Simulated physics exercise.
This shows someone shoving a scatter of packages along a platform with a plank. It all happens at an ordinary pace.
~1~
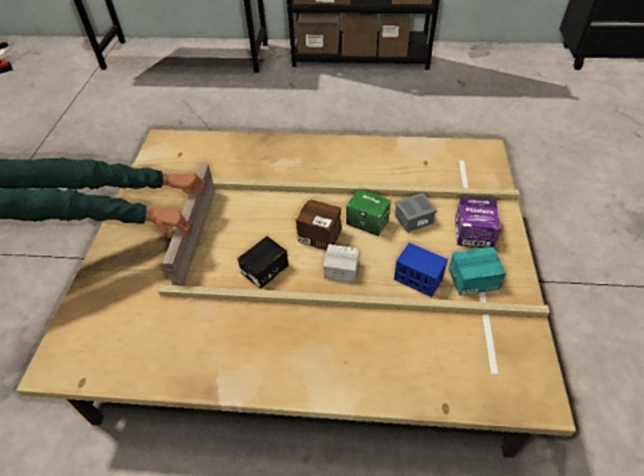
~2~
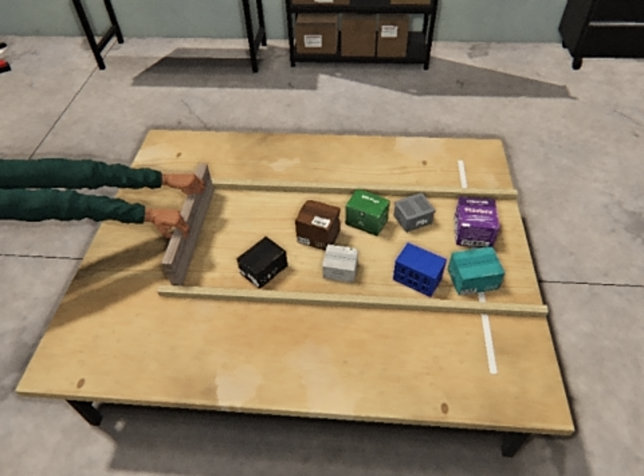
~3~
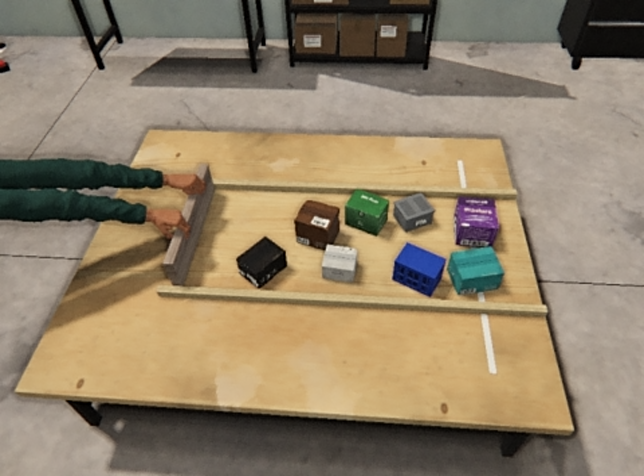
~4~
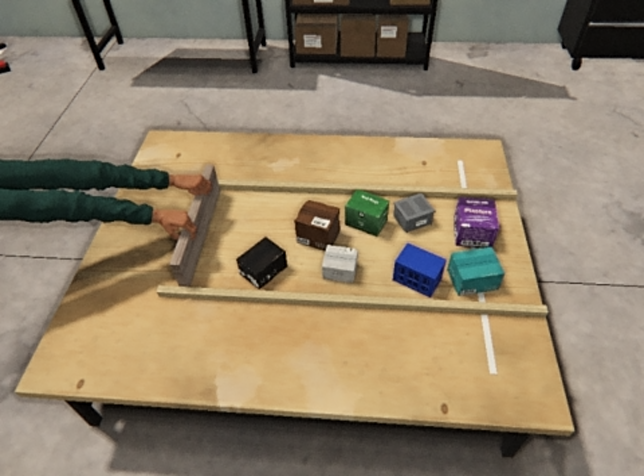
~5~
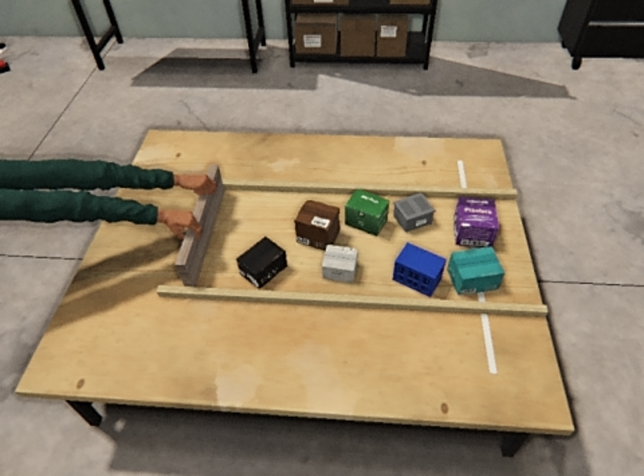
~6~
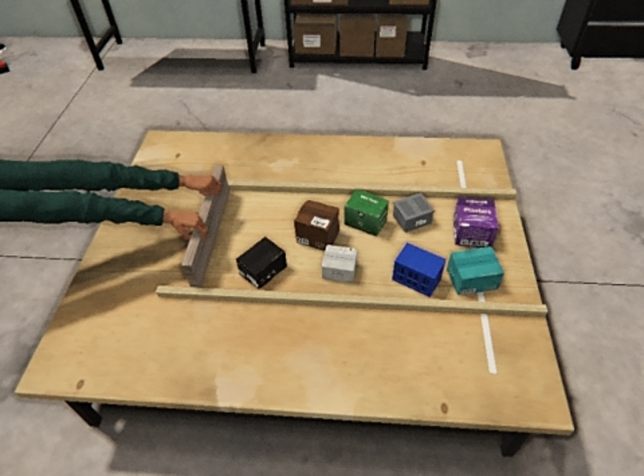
Two hands in dark green sleeves, reaching in from the left, hold a grey plank upright and slide it slightly rightward along a wooden platform in a concrete-floored workroom, seen from above by a still camera. Between two rails sit black, brown, green, white, grey and blue packages, with purple and turquoise boxes by white tape at right. The plank touches none of them, and they stay put.
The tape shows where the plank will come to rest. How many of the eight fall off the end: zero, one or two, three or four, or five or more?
The number that fall off is three or four.
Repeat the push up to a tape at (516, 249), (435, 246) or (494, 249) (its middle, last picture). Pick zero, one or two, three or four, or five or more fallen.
The falls would be 5 or more; one or two; more than four.
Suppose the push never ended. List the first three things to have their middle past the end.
They are the turquoise box, then the blue crate, then the purple box.
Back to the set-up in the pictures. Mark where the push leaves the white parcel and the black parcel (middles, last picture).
The white parcel at (527, 272), the black parcel at (495, 267).
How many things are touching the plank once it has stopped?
3 of them.
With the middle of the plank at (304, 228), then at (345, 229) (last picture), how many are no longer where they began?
At the one place 3, at the other 7.
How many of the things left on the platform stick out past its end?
It comes to 2.
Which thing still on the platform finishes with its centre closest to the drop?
That is the grey tote.
Early on, none off yet; purple box at rest near (475, 222); turquoise box at rest near (475, 271); blue crate at rest near (418, 270).
A while later, none off yet; purple box at rest near (475, 222); turquoise box travelled a little near (488, 269); blue crate travelled a little near (443, 271).
Further along, none off yet; purple box travelled about its own width near (505, 229); turquoise box leaning a little near (555, 267); blue crate travelled well along near (512, 267).
Finally, the number that fall off is three or four; lost, blue crate, turquoise box and purple box.
